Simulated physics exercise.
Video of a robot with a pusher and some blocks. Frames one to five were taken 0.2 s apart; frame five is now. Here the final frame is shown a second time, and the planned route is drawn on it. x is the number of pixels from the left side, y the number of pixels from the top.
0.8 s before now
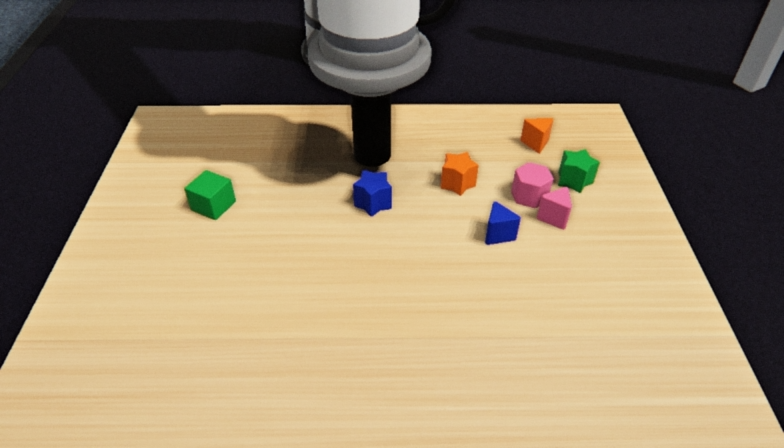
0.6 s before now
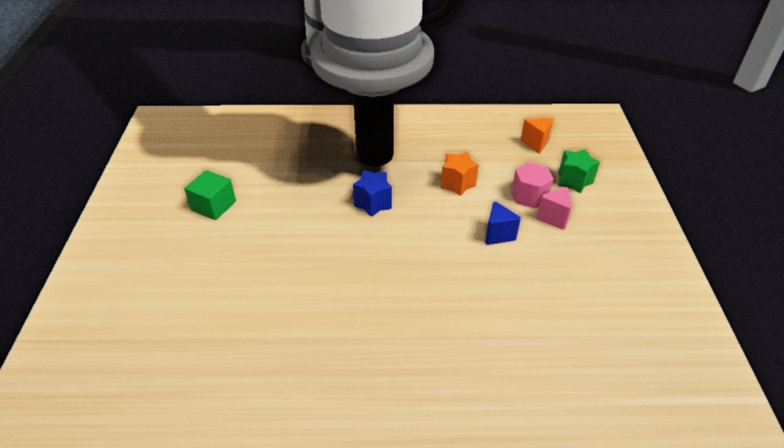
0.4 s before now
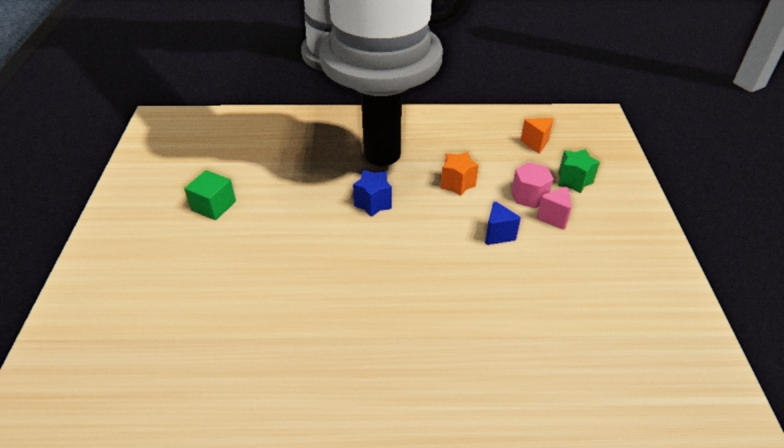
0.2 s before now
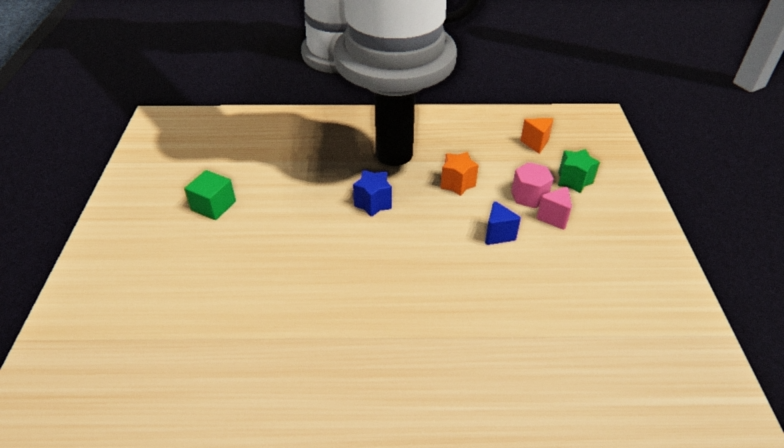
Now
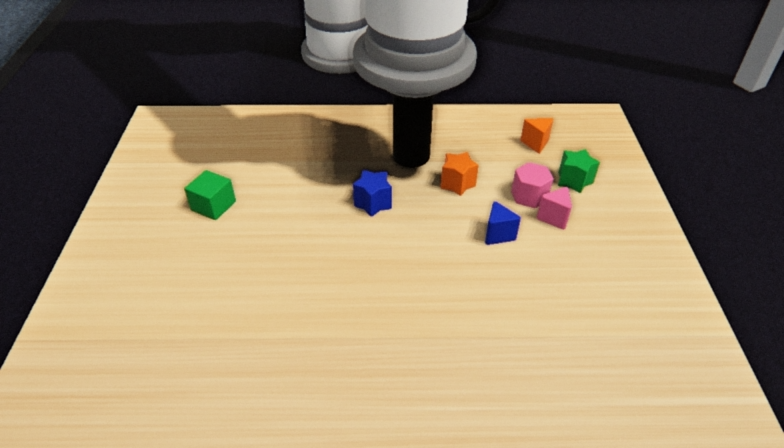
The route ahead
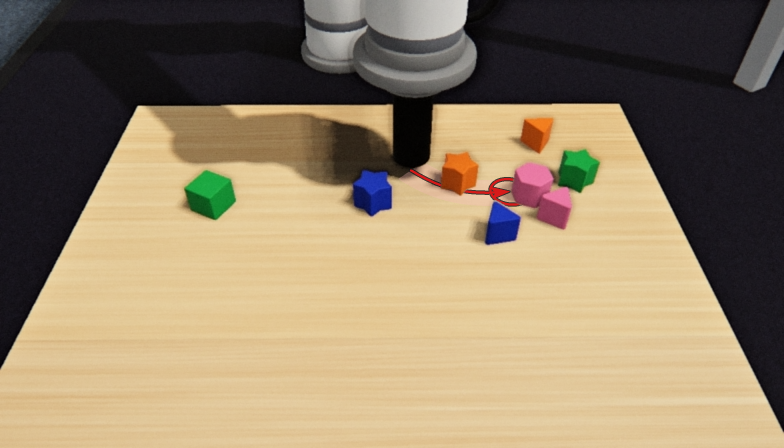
A robot arm's black pusher slides slowly a short way to the right near the far edge of a pale wooden table, seen from a fixed, raised view facing the arm. A green cube lies at left, a blue star near the middle, and orange, pink, green and blue blocks are grouped at right. The pusher moves from behind the blue star towards the orange star, touching nothing, while every block stays still.
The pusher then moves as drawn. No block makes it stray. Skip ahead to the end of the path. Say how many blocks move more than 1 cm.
Two of them.
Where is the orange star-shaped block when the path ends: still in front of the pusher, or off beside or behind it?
Prediction: Still leading.
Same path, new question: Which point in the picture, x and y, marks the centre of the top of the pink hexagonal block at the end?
It will end up at (578, 176).
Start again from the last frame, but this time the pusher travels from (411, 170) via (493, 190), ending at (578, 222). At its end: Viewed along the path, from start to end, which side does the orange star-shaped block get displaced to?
With start-to-end as forward, it shifts right.
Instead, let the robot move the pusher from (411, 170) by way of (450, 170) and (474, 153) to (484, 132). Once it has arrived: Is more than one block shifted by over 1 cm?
Answer: No.
Drawn move, from (411, 170) over (439, 185) and (474, 192) to (510, 192).
On the path given first. One third of the way, pusher at (441, 171); orange star-shaped block at (475, 166).
Two thirds of the way, pusher at (476, 178); orange star-shaped block at (511, 171); pink hexagonal block at (549, 175).
At the end, pusher at (512, 178); orange star-shaped block at (547, 167), turned 20° anticlockwise; pink hexagonal block at (578, 176), turned 55° clockwise; pink triangular block still; green star-shaped block at (584, 157).
